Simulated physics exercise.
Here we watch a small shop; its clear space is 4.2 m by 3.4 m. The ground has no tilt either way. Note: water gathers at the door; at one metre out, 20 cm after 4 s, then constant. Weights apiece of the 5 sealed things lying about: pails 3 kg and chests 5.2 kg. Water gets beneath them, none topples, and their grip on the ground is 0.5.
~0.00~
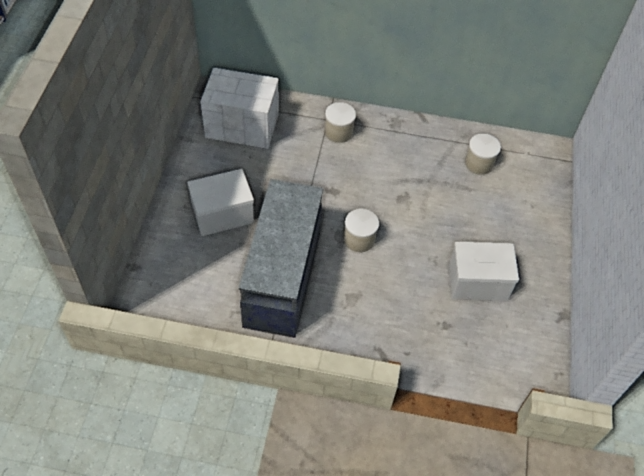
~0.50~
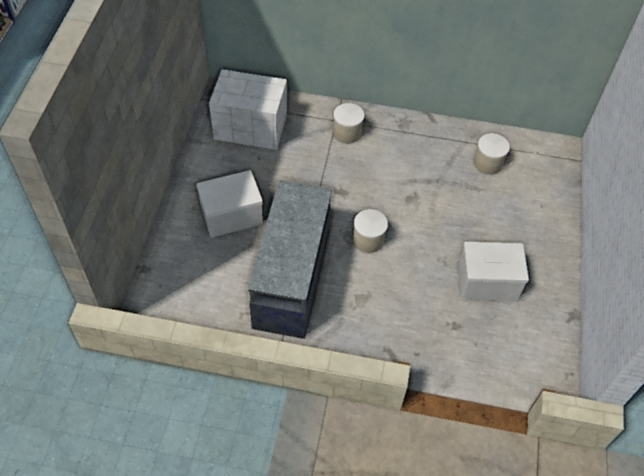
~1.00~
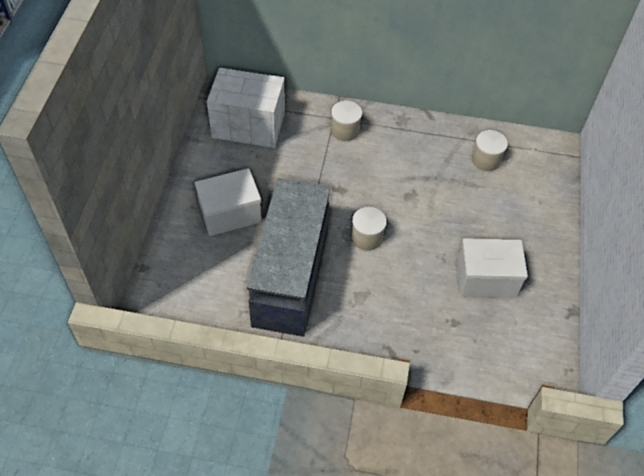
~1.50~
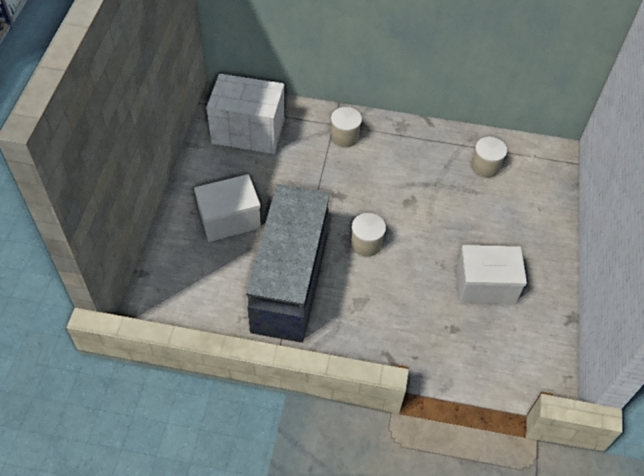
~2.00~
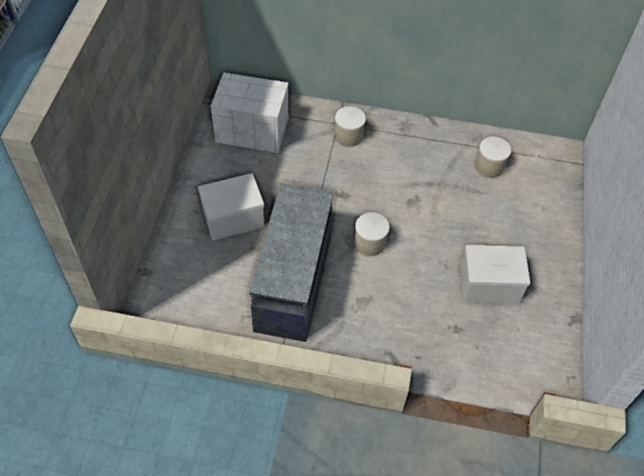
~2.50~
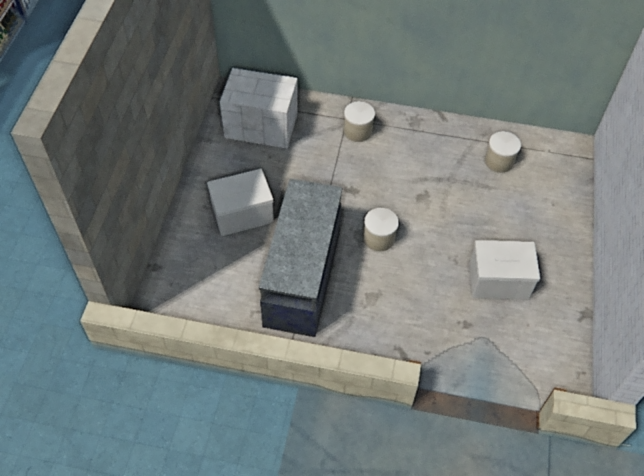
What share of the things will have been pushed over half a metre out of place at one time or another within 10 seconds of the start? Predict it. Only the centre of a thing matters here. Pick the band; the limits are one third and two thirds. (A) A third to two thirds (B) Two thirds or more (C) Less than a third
B.
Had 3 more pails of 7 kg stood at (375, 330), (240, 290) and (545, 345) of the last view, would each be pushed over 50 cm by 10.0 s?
In the same order as the question: Not as far, not as far, farther.
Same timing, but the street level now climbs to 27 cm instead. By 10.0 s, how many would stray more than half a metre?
Count under that change: 5.
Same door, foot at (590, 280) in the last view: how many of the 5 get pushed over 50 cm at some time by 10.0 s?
Then it comes to 3.
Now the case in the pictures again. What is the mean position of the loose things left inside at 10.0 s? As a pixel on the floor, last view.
Around (271, 180).
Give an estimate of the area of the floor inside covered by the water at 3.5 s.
2.5 m2.
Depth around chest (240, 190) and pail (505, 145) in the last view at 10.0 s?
About 3 and 11 cm.
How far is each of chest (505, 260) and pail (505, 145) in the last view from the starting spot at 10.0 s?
They sit 200 cm and 200 cm away, in the order given.
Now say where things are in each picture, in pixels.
The first picture shows a pail at (341, 114), on the bottom; a pail at (362, 222), on the bottom; water covers 0.0 m2; 0 of 5 have shifted.
The second picture shows a pail at (349, 114), on the bottom; a pail at (371, 223), on the bottom; water covers 0.0 m2; 0 of 5 have shifted.
The third picture shows a pail at (347, 112), on the bottom; a pail at (370, 220), on the bottom; 0.0 m2 under water; 0 of 5 have shifted.
The fourth picture shows a pail at (346, 118), on the bottom; a pail at (369, 227), on the bottom; water covers 0.0 m2; 0 of 5 have shifted.
The fifth picture shows a pail at (351, 117), on the bottom; a pail at (373, 226), on the bottom; water covers 0.0 m2; 0 of 5 have shifted.
The sixth picture shows a pail at (360, 113), on the bottom; a pail at (382, 221), on the bottom; 0.4 m2 under water; 0 of 5 have shifted.
After 3.5 s 0 of 5 are over 50 cm from their spots; 0 afloat.
After 4.5 s 1 of 5 are over 50 cm from their spots; 0 afloat.
After 7.0 s 2 of 5 are over 50 cm from their spots; 3 afloat.
After 10.0 s 5 of 5 are over 50 cm from their spots, and 5 have been at some point; 4 afloat.
